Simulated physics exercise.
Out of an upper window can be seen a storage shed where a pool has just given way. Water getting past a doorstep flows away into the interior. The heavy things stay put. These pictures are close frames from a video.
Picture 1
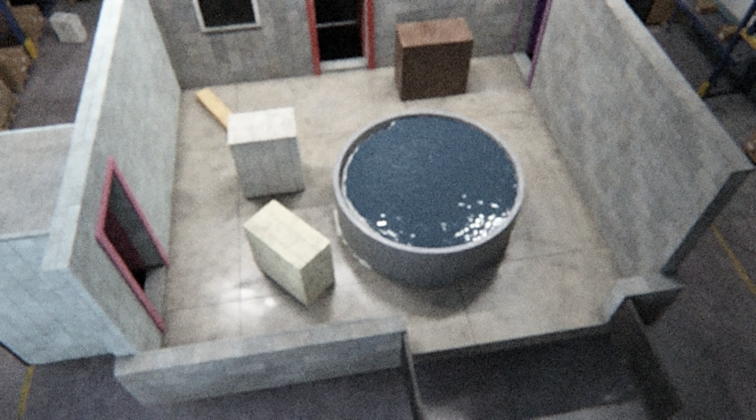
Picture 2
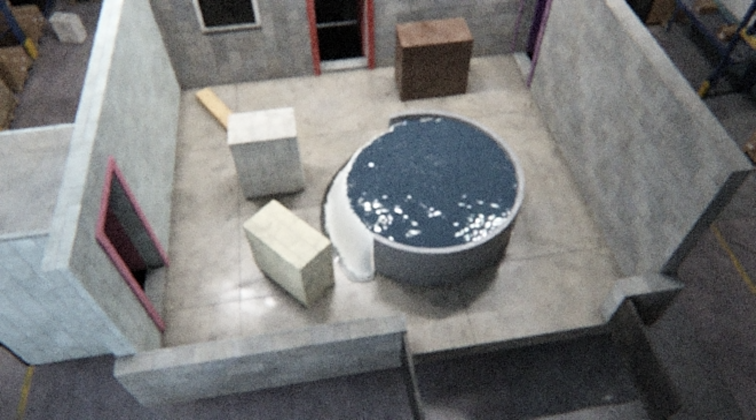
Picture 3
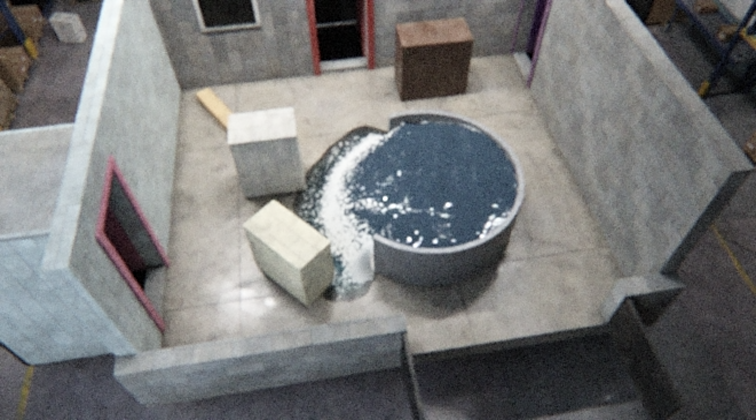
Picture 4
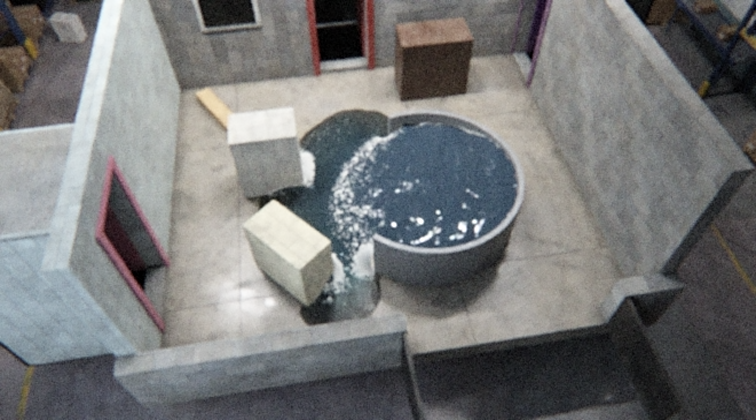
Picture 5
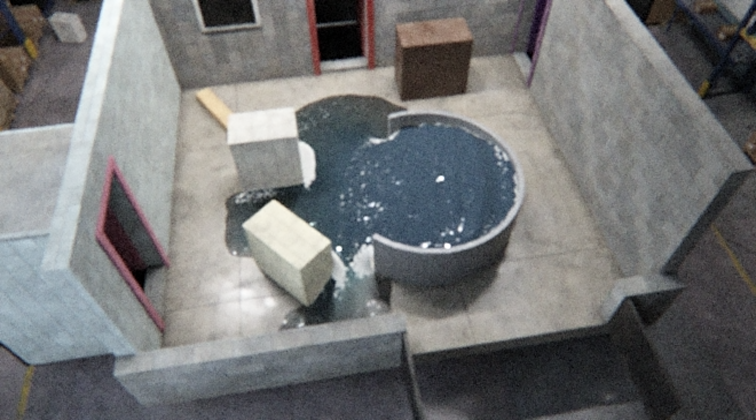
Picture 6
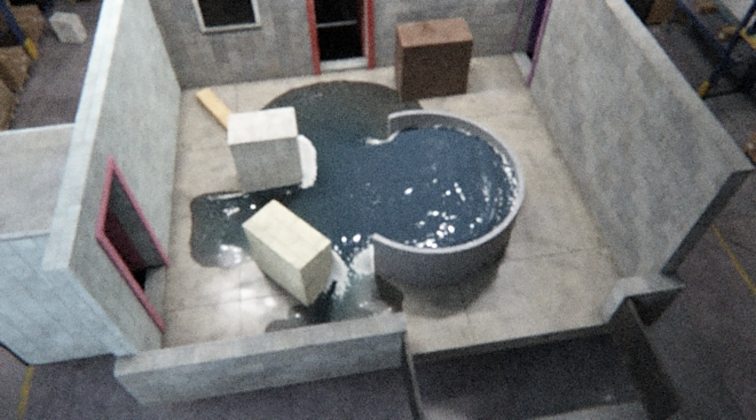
Water pours from a gap in the left side of a round grey pool, foaming at first, then spreads darkly across the pale floor around a white block and a cream block while the level in the pool drops.
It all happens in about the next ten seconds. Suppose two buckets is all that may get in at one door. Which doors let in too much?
In turn: The pink door lets in too much; the purple door lets in too much; the red door lets in too much.
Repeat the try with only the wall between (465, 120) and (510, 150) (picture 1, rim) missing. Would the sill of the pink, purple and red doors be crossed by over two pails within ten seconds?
Taking them in turn, the pink door falls short, the purple door tops the limit and the red door falls short.
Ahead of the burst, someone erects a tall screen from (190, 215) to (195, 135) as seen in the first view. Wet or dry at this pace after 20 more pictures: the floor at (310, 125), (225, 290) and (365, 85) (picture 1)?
First soaked, then soaked, then soaked.
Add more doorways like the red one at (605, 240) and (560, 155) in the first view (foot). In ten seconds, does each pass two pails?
Well, one comes out lower, the other comes out lower.
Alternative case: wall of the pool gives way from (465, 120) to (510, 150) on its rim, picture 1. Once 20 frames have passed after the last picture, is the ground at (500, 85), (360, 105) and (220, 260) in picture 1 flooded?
One after the other: Awash, flooded, clear.
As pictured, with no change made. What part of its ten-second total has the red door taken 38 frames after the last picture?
It should be near 95 percent of the ten-second total.
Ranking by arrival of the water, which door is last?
That's the one in purple.
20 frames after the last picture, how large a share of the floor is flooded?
About 75 %.
A moment on, water covers 45 % of the floor; the pink door wet at the sill, nothing in, the purple door not reached, the red door under two buckets in.
Next, water covers 60 % of the floor; the pink door under two buckets in, the purple door not reached, the red door under two buckets in.
Then, water covers 75 % of the floor; the pink door over two buckets in, the purple door not reached, the red door over two buckets in.
Later, water covers 95 % of the floor; the pink door far over two buckets in, the purple door over two buckets in, the red door far over two buckets in.
In the end, water covers 95 % of the floor; the pink door far over two buckets in, the purple door far over two buckets in, the red door far over two buckets in.
